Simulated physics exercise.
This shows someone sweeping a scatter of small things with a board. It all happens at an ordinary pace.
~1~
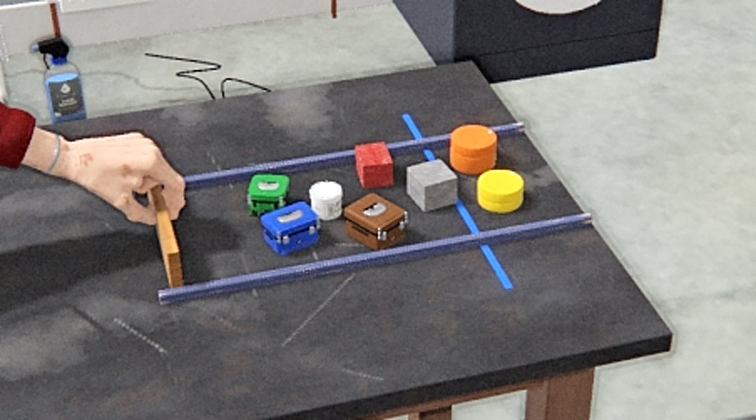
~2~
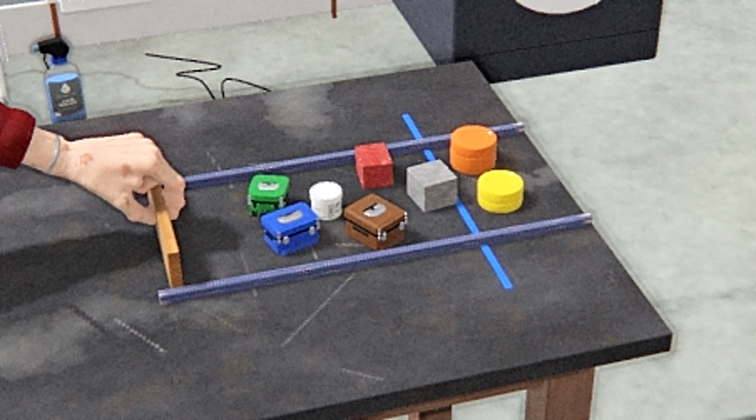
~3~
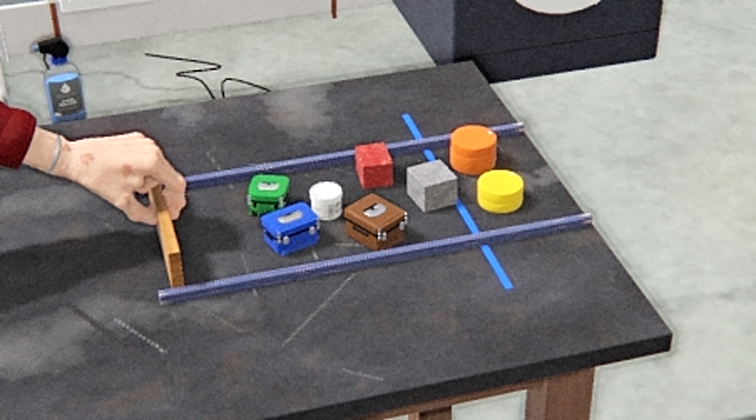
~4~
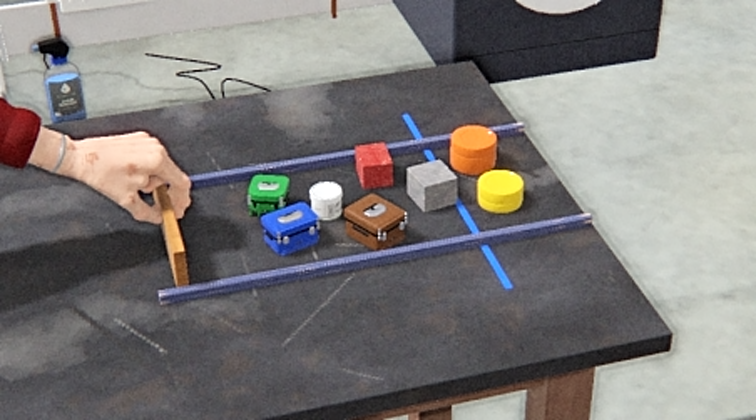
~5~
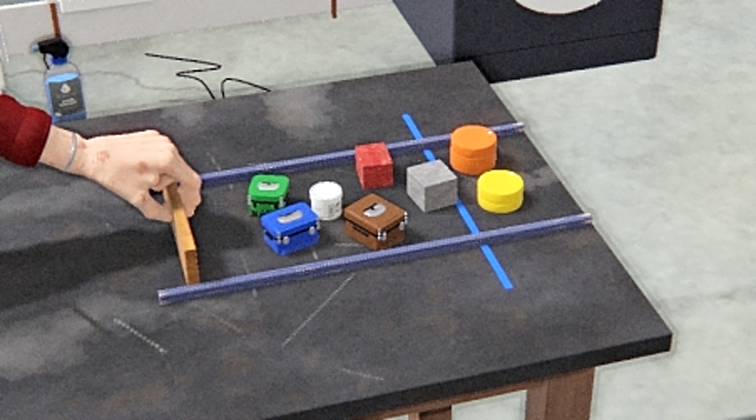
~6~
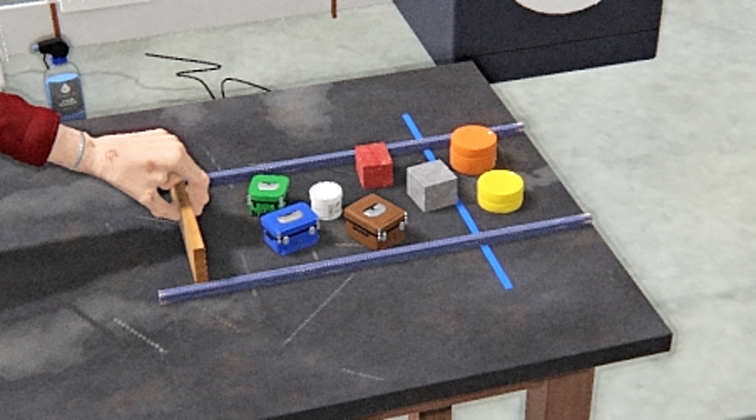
A wooden board, held upright by a hand, slid a short way right between two rails on a dark table, while the small cases, blocks and round lids ahead of it stayed still.
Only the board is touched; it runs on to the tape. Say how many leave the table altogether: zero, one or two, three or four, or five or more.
Here the number that fall off is zero.
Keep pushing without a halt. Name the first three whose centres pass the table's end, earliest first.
Earliest first: The yellow lid, then the orange lid, then the brown case.
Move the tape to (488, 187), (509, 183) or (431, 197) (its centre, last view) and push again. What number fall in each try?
Down on the floor: 2, 3 and 0.
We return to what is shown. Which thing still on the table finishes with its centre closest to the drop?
That is the yellow lid.
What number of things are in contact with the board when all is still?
In contact: 3.
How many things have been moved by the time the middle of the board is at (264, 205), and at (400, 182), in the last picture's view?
By then 2, and 7.
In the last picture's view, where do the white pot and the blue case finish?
About (465, 180), and the other about (487, 199).
A little later, none off yet; yellow lid at rest near (500, 191); orange lid at rest near (473, 150); grey block at rest near (432, 186).
When it is over, the number that fall off is zero.
